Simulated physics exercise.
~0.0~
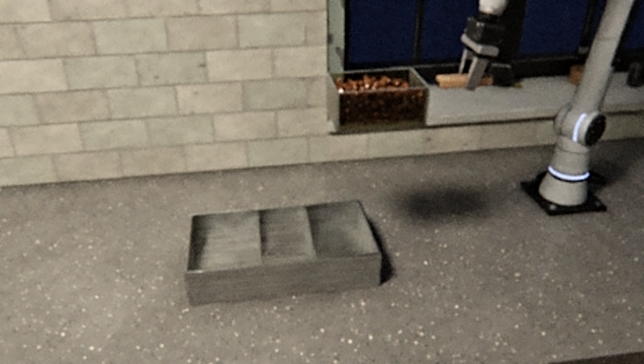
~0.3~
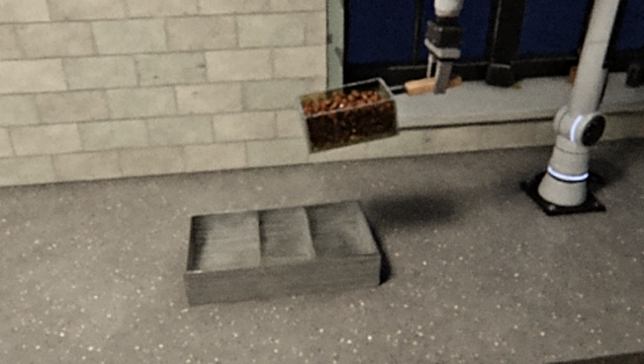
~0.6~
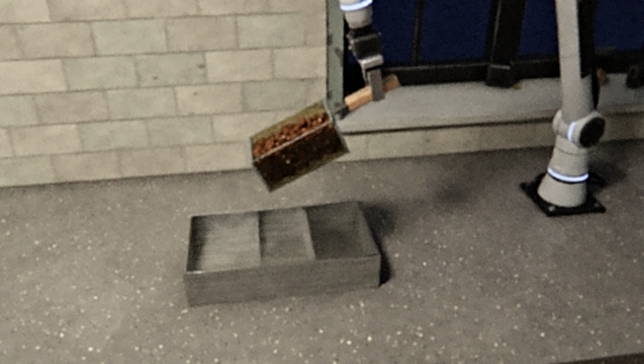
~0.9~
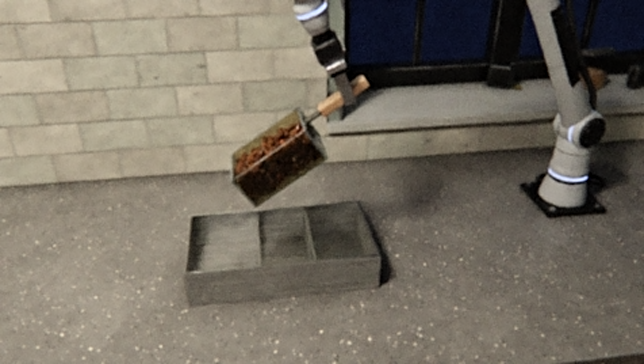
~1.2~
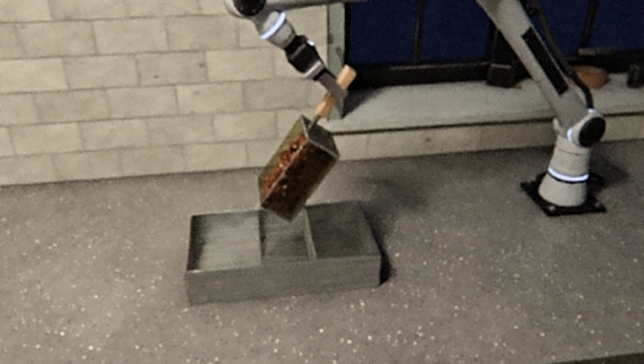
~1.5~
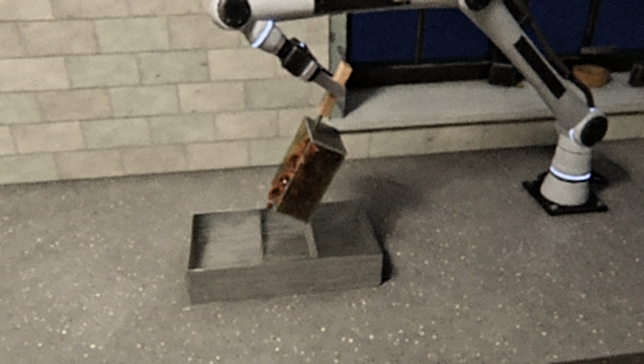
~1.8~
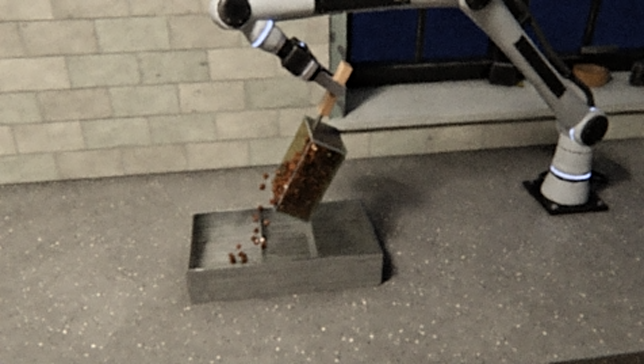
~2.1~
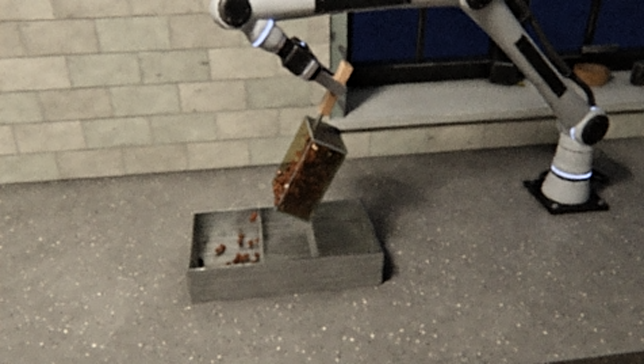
On a speckled grey floor by a brick wall, a robot arm carries a box left, tipping a few brown pellets into a divided crate.
